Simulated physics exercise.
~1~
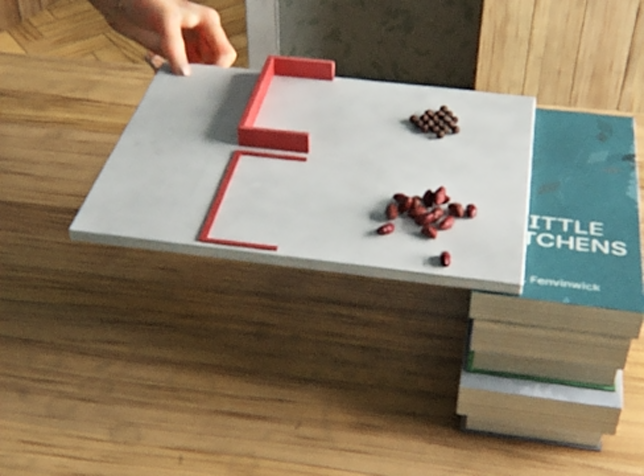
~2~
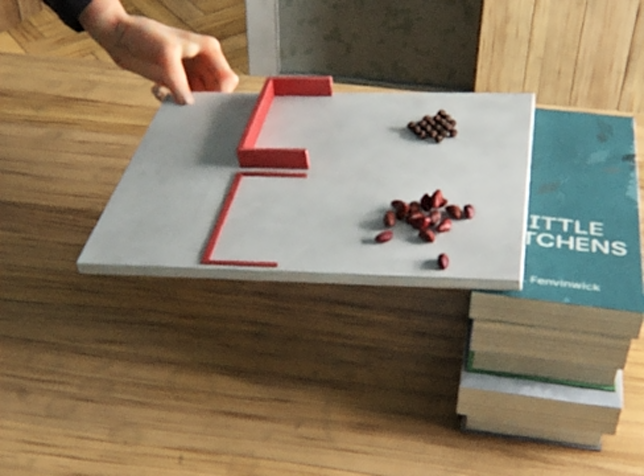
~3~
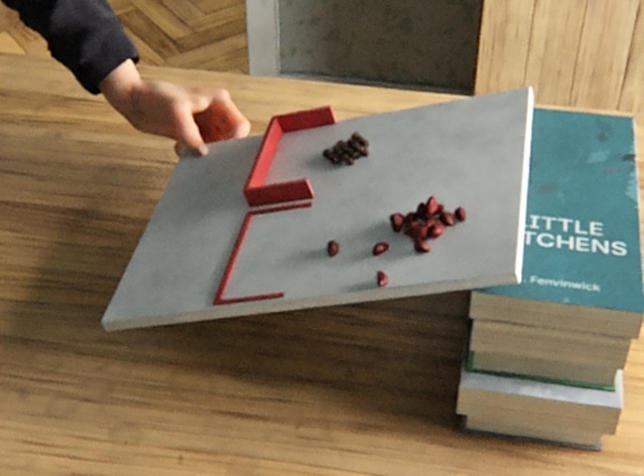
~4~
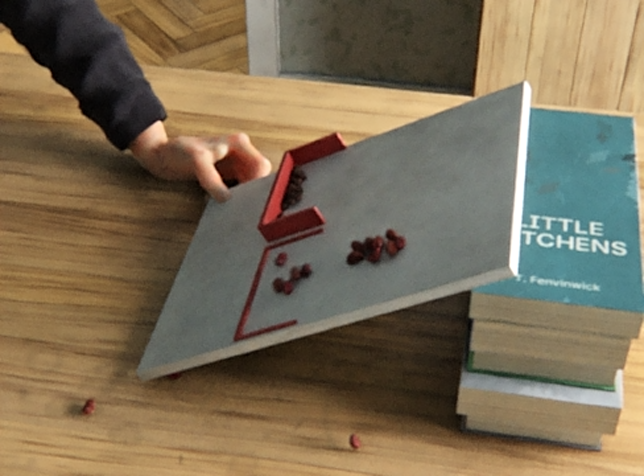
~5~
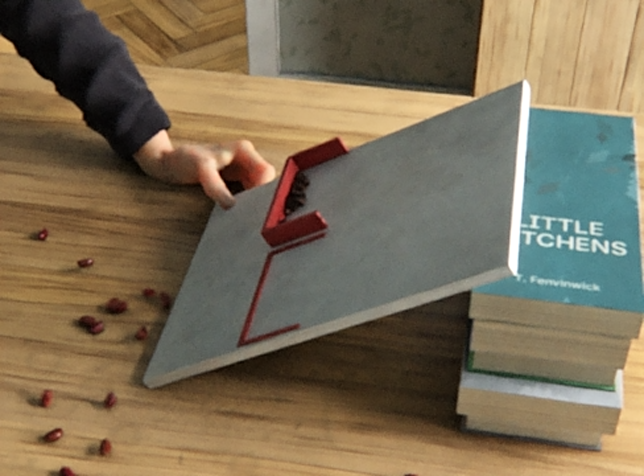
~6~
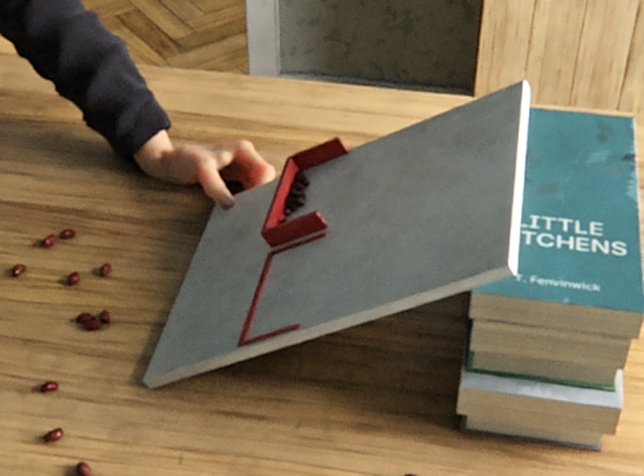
Hand lowering one end of a grey board propped on books, red beans spilling onto the table, darker pieces gathering behind a red barrier.
